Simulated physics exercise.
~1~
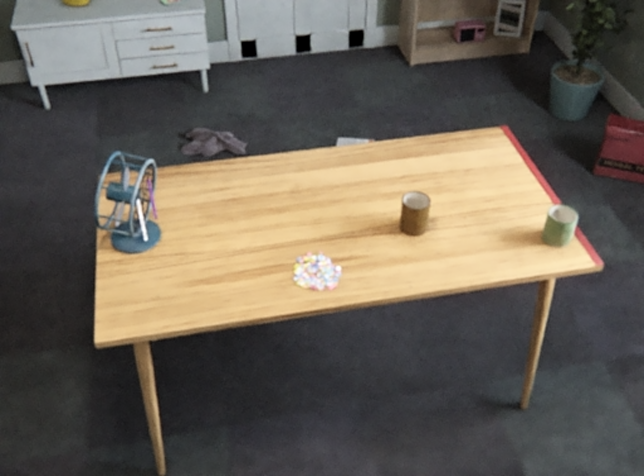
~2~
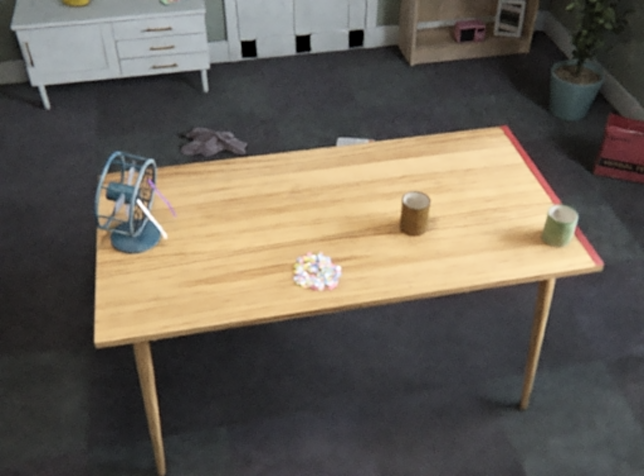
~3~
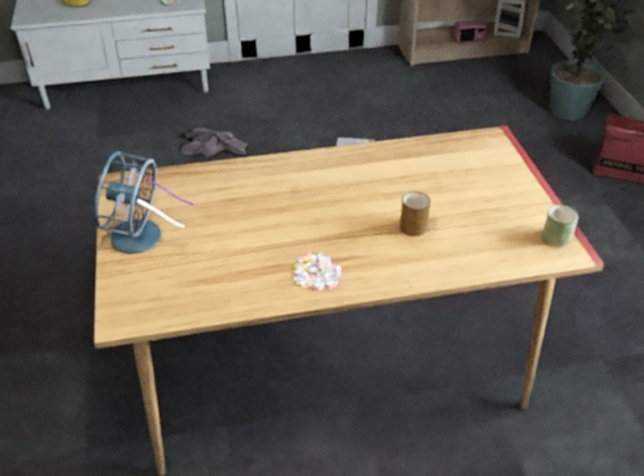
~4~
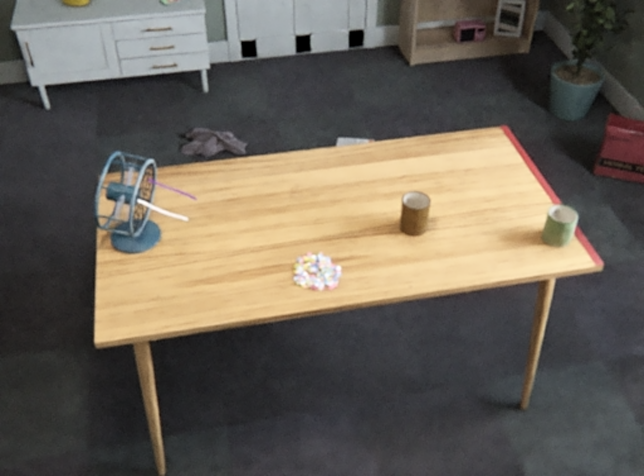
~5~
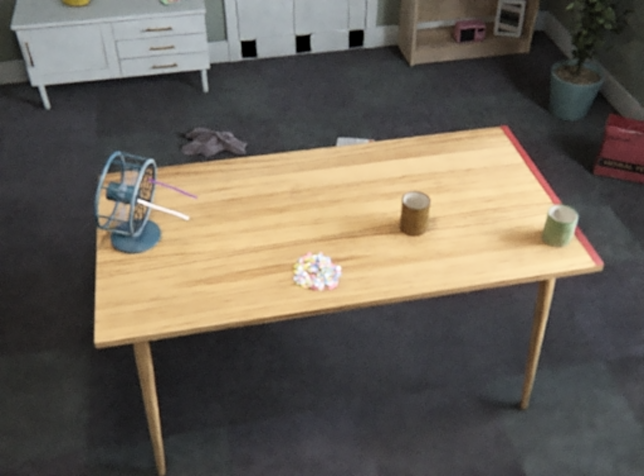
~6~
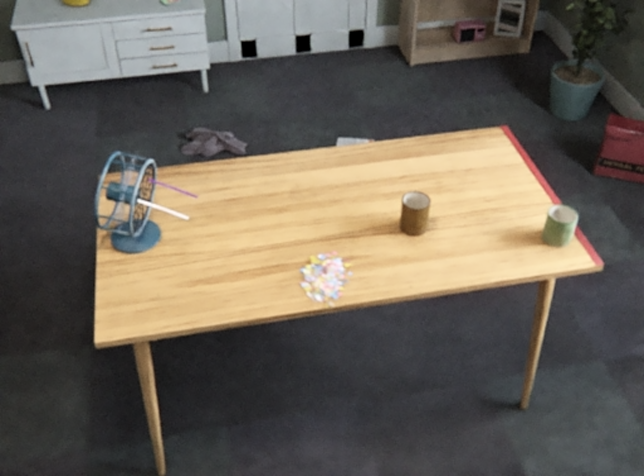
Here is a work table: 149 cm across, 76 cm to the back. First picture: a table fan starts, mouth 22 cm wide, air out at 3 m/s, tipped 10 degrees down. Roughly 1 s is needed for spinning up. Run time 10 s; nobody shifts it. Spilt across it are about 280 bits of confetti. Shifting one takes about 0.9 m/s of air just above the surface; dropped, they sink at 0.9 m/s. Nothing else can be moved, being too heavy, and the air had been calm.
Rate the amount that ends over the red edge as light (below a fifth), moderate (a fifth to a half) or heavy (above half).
Light.
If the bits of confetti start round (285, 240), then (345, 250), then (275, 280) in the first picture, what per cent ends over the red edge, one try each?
Going through the three spots in order, you'd get 50 percent, 40 percent and 0 percent.
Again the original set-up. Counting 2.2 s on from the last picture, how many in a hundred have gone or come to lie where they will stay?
The share is about 100 %.
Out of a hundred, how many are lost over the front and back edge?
Roughly 100 per cent at the front edge and 0 per cent at the back edge.
Then, 1.0 s after the last picture, 0 % are over the red edge; 100 % have settled or left.
Then, 2.2 s after the last picture, 0 % are over the red edge; 100 % have settled or left.
Then, 4.6 s after the last picture, 0 % are over the red edge; 100 % have settled or left.
Then, 9.1 s after the last picture, at the end, 0 % are over the red edge.
